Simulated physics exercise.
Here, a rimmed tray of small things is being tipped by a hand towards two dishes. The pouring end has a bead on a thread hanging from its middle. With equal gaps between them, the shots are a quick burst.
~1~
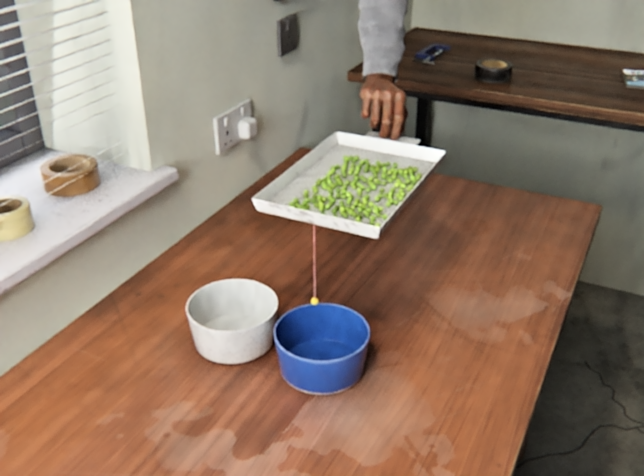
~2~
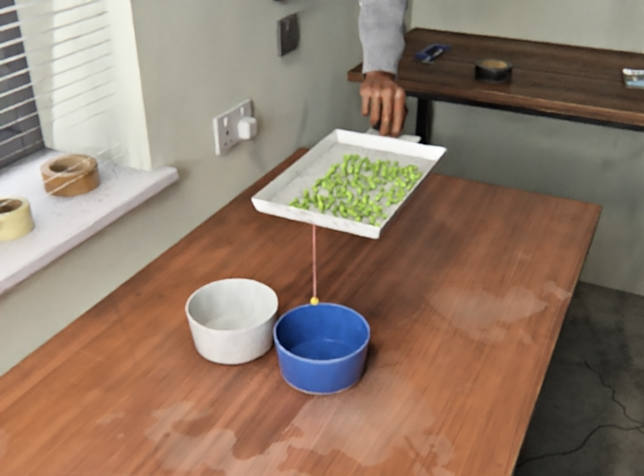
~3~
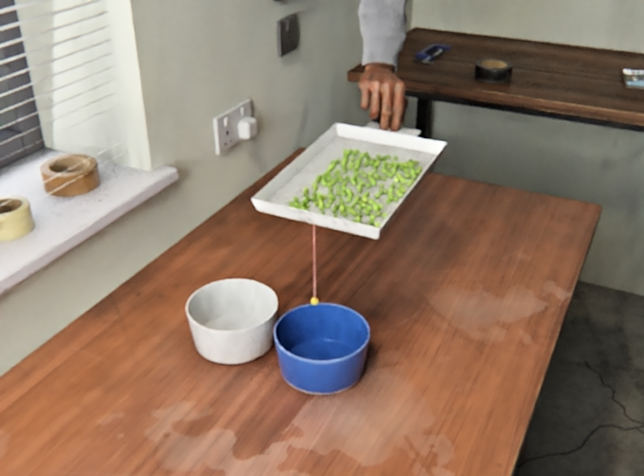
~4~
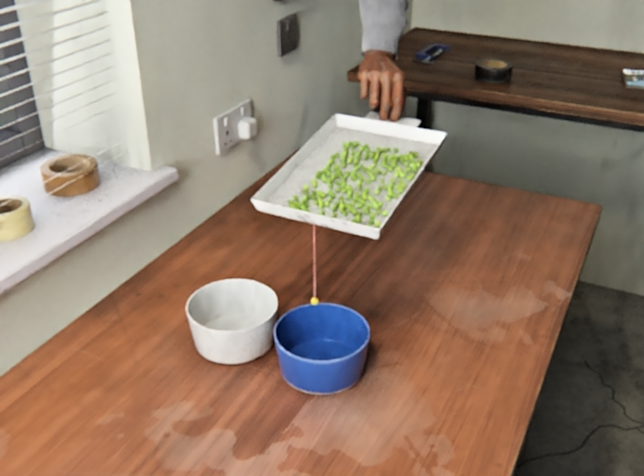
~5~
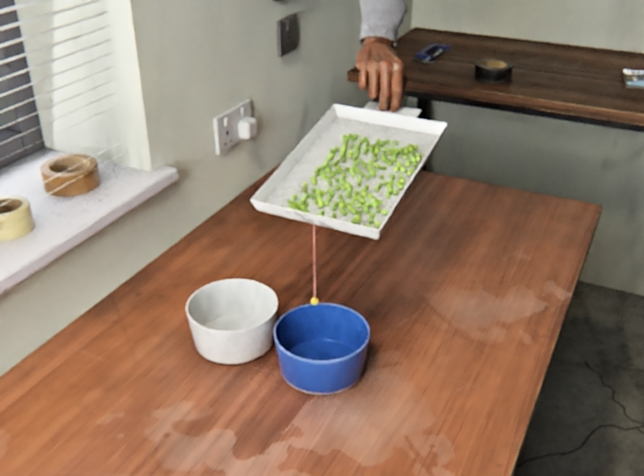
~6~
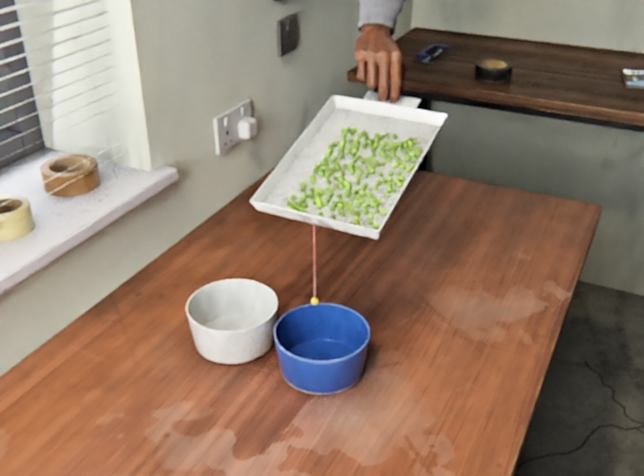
On a wooden table stood a pale bowl and a blue bowl, while above them a hand held a white tray of green peas level, then gradually raised its far end, slanting it slightly.
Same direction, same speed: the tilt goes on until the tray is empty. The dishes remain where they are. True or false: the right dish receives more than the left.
True.
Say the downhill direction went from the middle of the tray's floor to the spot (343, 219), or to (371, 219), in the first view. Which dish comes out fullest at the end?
The rightmost dish; the rightmost dish.
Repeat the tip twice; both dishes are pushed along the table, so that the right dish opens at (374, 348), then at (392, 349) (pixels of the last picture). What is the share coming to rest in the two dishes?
90 % for the first, 90 % for the second.
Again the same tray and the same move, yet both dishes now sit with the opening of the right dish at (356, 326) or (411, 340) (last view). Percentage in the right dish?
In turn 50 and 0 in a hundred.
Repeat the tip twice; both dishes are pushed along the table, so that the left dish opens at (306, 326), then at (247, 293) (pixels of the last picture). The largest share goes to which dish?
The leftmost dish, then the rightmost dish.
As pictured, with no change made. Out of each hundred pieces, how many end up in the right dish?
About 80 per cent.
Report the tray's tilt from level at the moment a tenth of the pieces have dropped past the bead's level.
Close to 90 degrees, I reckon.
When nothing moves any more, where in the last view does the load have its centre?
Around (314, 367).
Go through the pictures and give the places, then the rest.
In the first frame, corners of the pouring end at (257, 198) and (378, 225), level; middle of the load at (355, 187), dried peas; left dish at (209, 343); right dish at (300, 373); bead on its thread at (315, 301).
In the second frame, corners of the pouring end at (257, 198) and (378, 225), level; middle of the load at (355, 186).
In the third frame, corners of the pouring end at (257, 198) and (377, 226), tipped barely, level across its low end; middle of the load at (355, 183).
In the fourth frame, corners of the pouring end at (256, 198) and (377, 226), tipped a little, level across its low end; middle of the load at (354, 179).
In the fifth frame, corners of the pouring end at (256, 199) and (377, 227), tipped a little, level across its low end; middle of the load at (354, 175).
In the sixth frame, corners of the pouring end at (255, 199) and (376, 228), tipped a little, level across its low end; middle of the load at (353, 172), a small part on the move; left dish at (209, 343); right dish at (300, 373).
Soon after the last picture, tray tipped steeply; nearly all on the tray; a stray few in the air.
A little later, tray tipped right over; about half on the tray; about a quarter in the right dish; a stray few in the left dish; a stray few outside both; about a third in the air.
Later still, tray tipped past a quarter turn; most in the right dish; a small part in the left dish; a small part outside both.
At rest, tray tipped past a quarter turn; most in the right dish; a small part in the left dish; a small part outside both.
